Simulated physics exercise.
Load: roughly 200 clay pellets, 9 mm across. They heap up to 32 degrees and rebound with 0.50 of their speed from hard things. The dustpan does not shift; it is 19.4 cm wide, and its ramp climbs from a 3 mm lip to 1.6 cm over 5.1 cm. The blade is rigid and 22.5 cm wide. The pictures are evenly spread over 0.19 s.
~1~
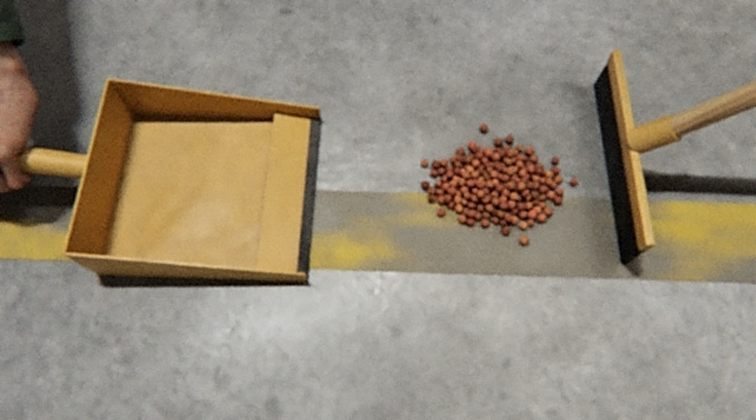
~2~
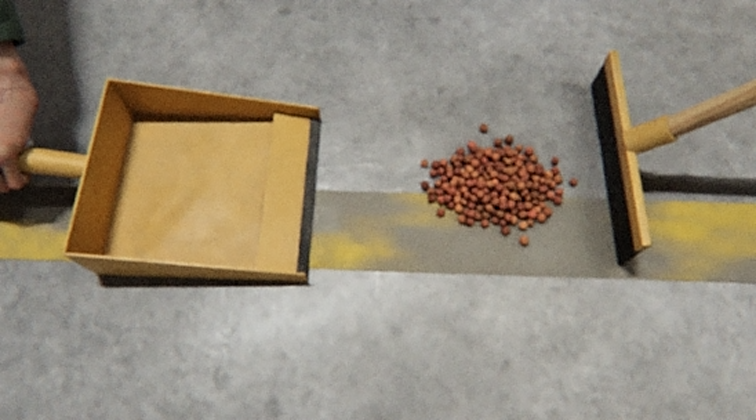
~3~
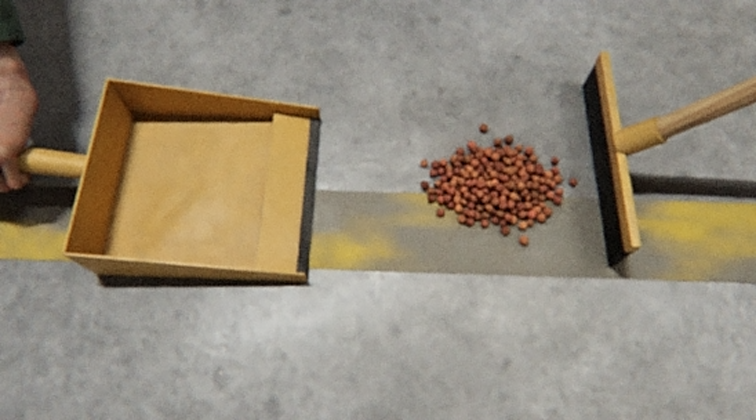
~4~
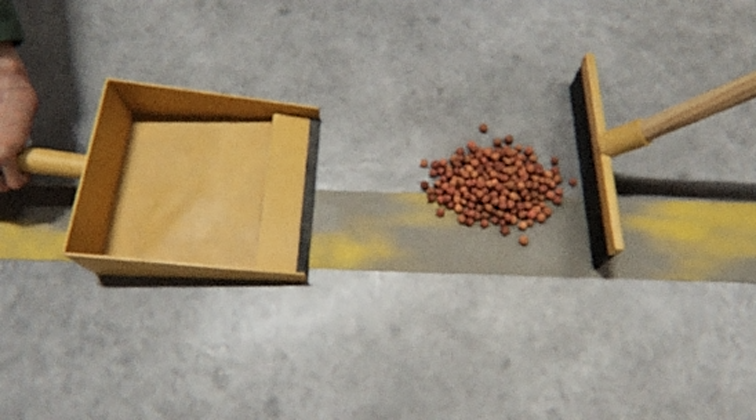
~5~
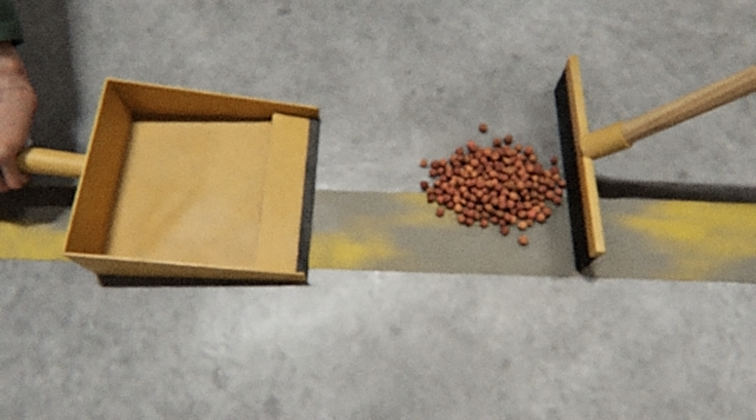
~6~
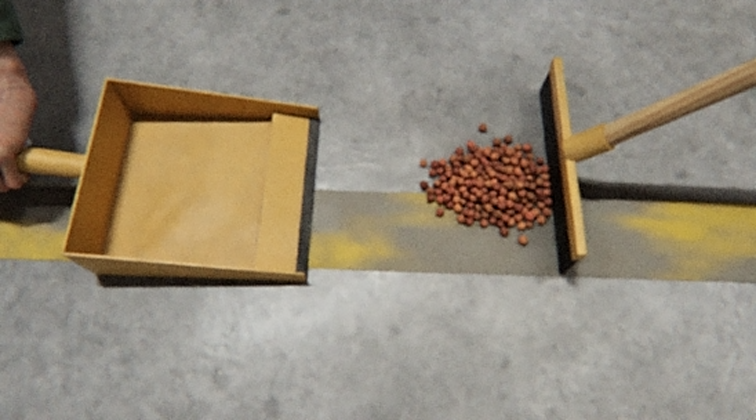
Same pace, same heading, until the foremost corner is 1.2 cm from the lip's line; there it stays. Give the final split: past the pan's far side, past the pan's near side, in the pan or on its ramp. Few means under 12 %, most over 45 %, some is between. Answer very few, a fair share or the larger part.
Past the pan's far side: Very few; past the pan's near side: Very few; in the pan or on its ramp: The larger part.
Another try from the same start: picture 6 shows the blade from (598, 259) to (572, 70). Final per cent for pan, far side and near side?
Pan 45, far 5, near 15.
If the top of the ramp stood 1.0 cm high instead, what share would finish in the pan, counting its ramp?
Then about 70 per cent.
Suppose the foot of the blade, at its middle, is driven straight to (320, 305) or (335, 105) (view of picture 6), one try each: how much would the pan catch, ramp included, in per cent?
Some 30 and 35 per cent.
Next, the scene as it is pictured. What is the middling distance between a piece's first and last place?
Some 22 cm.
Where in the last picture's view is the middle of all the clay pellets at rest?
Around (299, 198).
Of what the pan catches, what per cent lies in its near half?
Roughly 60 per cent.
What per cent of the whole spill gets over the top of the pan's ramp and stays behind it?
Roughly 10 per cent.
Then, 0.26 s after the last picture, middle of the blade 14 cm from the lip; 0 % over the lip, far side 5 %, near side 0 %.
Then, 0.43 s after the last picture, middle of the blade 6 cm from the lip; 0 % over the lip, far side 5 %, near side 0 %.
Then, 0.73 s after the last picture, middle of the blade 1 cm from the lip; 65 % over the lip, far side 5 %, near side 5 %.
In the end, far side 5 %, near side 5 %, pan 65 %, in front of the lip or behind the blade 30 %.
